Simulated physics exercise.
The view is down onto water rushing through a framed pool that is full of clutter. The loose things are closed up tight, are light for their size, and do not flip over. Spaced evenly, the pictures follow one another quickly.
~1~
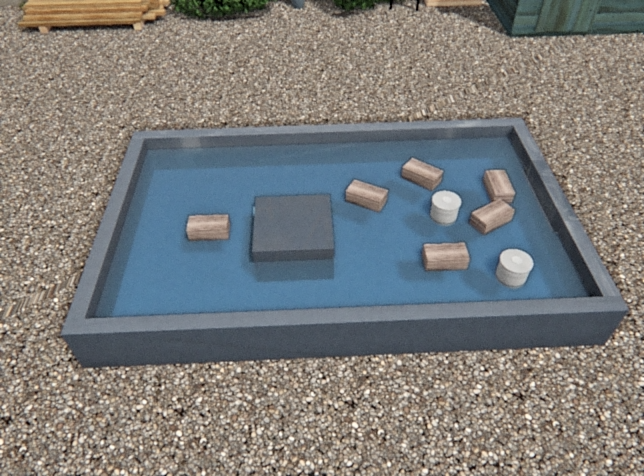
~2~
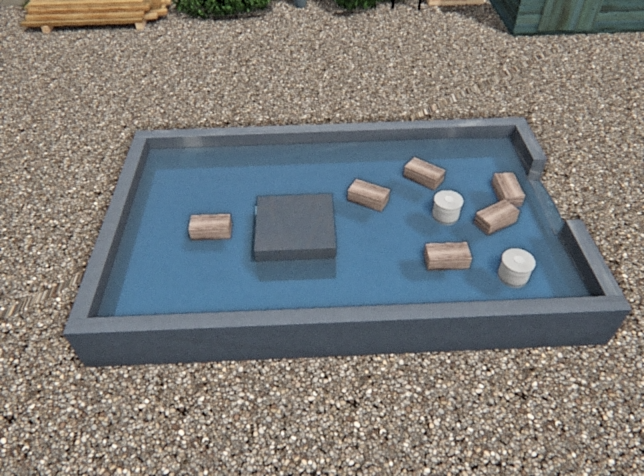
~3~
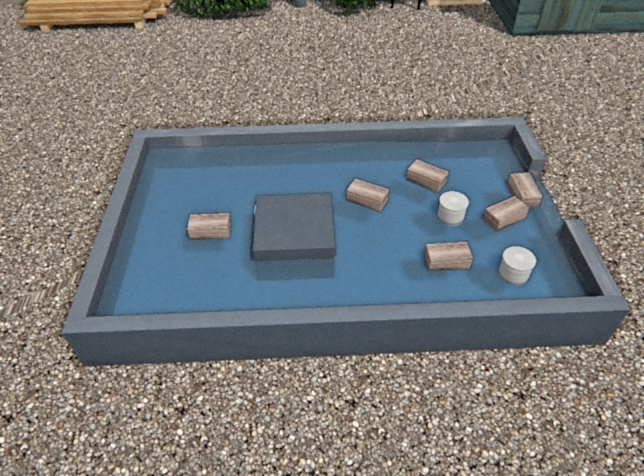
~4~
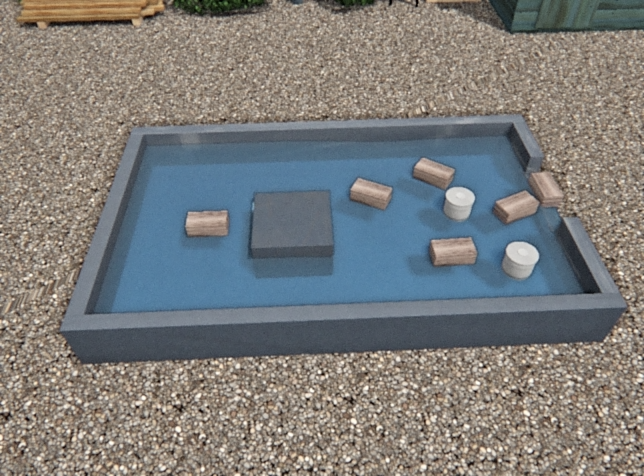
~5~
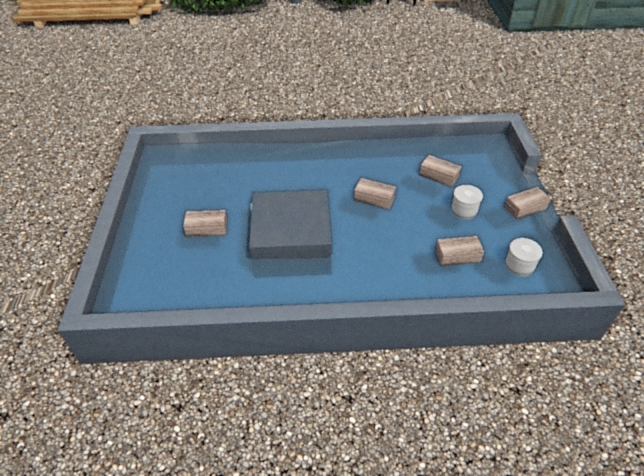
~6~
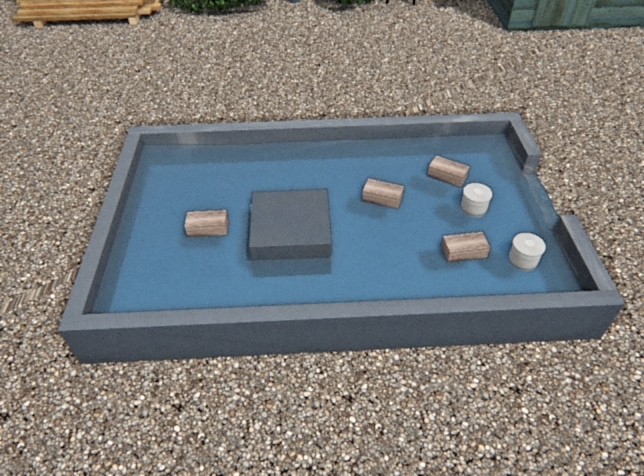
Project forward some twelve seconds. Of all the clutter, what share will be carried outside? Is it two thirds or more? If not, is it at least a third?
Yes, two thirds or more.
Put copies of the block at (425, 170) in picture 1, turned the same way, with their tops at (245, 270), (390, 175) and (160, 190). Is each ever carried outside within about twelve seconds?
Copy one never leaves, copy two leaves the room, copy three never leaves.
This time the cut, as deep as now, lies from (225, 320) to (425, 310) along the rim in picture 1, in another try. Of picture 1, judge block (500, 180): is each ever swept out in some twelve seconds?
My guess is that it doesn't escape.
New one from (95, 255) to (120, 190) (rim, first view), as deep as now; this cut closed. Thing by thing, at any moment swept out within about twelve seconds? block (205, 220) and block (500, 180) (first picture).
Taking them in order, the first leaves and the second never leaves.
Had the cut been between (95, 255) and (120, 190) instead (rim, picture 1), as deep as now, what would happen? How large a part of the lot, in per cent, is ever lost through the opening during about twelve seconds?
Estimate: Around 10 per cent.
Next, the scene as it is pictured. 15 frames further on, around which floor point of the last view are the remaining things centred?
On the floor of the last picture, roughly (354, 233).
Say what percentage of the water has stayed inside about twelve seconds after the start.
I make it 62 per cent.
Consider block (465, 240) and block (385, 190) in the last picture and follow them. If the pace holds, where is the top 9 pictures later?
Around (519, 220) for the first and around (435, 194) for the second.
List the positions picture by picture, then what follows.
In the first picture, a tub at (447, 200), afloat; a block at (423, 169) floats; 0 of 8 have shifted.
In the second picture, a tub at (449, 200), afloat; a block at (425, 168), afloat; 1 of 8 have shifted.
In the third picture, a tub at (454, 201) floats, close to its start; a block at (428, 171) floats, close to its start; 3 of 8 have shifted.
In the fourth picture, a tub at (460, 196) floats, close to its start; a block at (435, 168) floats, close to its start; 6 of 8 have shifted.
In the fifth picture, a tub at (468, 194) floats, close to its start; a block at (441, 166) floats, close to its start; 7 of 8 have shifted.
In the sixth picture, a tub at (478, 192) floats, close to its start; a block at (449, 166) floats, close to its start; 7 of 8 have shifted.
A moment on, 2 of 8 are out; 6 afloat.
Next, 5 of 8 are out; 3 afloat.
Later, 6 of 8 are out; 2 afloat.
In the end, 7 of 8 are out; 1 afloat.
